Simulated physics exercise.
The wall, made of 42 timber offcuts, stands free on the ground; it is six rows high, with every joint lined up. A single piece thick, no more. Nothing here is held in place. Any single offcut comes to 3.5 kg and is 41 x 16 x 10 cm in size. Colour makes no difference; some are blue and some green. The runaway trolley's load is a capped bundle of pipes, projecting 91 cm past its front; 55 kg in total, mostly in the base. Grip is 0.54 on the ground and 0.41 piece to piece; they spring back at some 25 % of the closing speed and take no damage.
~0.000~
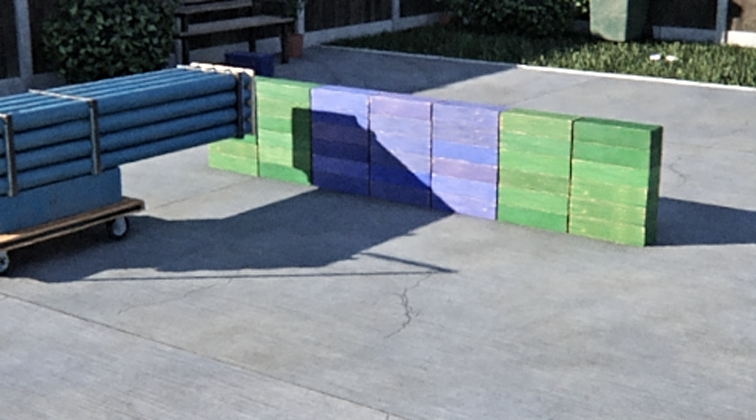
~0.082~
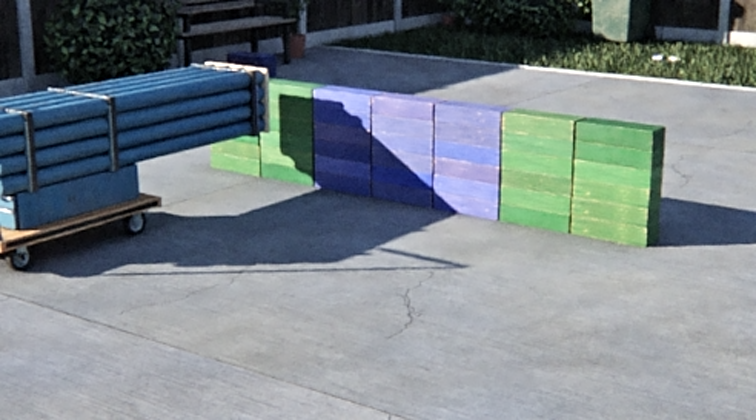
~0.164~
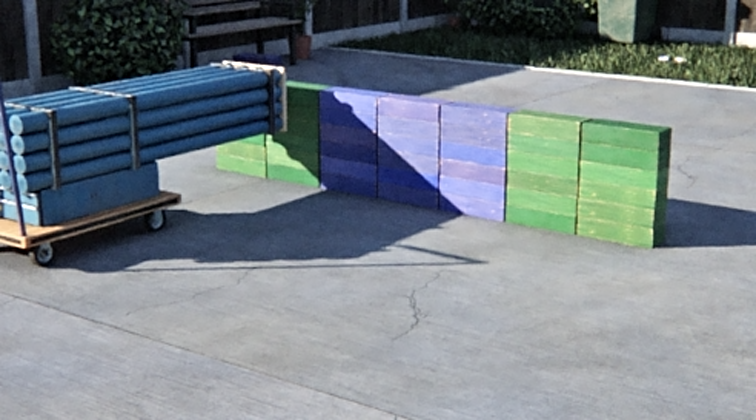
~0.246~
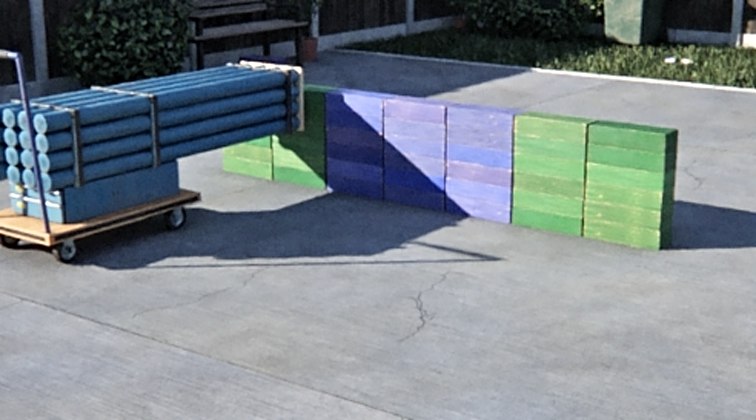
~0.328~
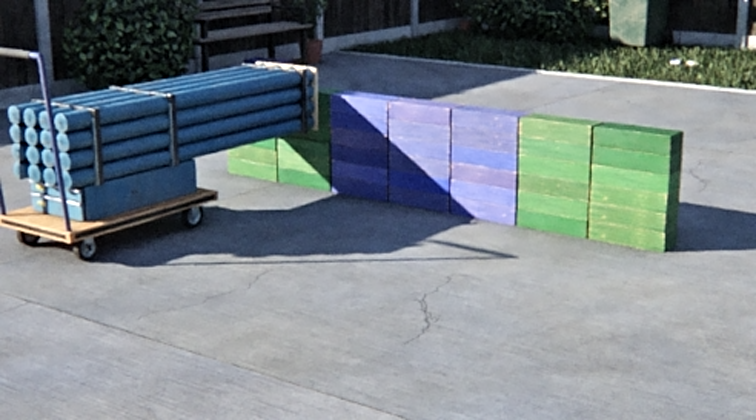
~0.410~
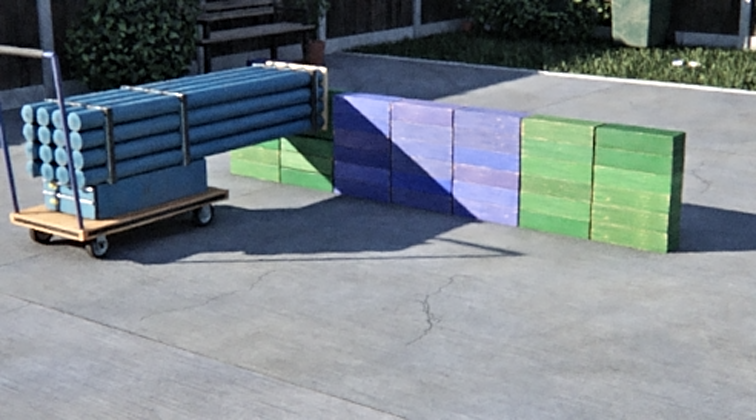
A trolley loaded with a bundle of blue pipes rolls in from the left across a paved yard, closing the gap to a low wall of green and blue timber blocks. The bundle's front end then reaches the wall's left part, pushing slightly into its line as a few blocks shift and lean a little.
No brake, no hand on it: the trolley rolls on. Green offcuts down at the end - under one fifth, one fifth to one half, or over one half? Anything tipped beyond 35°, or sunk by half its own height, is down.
One fifth to one half.
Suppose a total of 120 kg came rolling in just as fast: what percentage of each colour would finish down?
Green 30, blue 0 per cent.
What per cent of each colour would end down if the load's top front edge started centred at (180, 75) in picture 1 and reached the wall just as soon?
Result - green: 30%; blue: 0%.
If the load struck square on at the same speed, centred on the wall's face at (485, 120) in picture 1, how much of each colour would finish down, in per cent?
Green 10 %, blue 20 %.
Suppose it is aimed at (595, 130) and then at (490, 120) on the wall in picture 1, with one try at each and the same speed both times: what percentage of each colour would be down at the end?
Down by colour - green: 20%, then 20%; blue: 0%, then 20%.
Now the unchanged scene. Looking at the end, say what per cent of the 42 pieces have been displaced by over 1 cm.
It works out to 15 percent.
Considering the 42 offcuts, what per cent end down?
Estimate: Close to 15%.
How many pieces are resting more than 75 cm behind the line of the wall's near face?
Estimate: Close to 0 pieces.
By 0.56 s, load 18 cm past the wall's line, still rolling; none of the 24 green offcuts down (0 of 42 in all colours); top green offcut unmoved.
By 0.78 s, load 31 cm past the wall's line, still rolling; 7 of the 24 green offcuts down (7 of 42 in all colours); top green offcut unmoved.
When it is over (1.5 s), load 69 cm past the wall's line, still rolling; 7 of the 24 green offcuts down (7 of 42 in all colours); top green offcut unmoved; top blue offcut unmoved. That is 29 per cent. In pixels of the last frame, middles, top green offcut near (640, 139), top blue offcut near (429, 113).
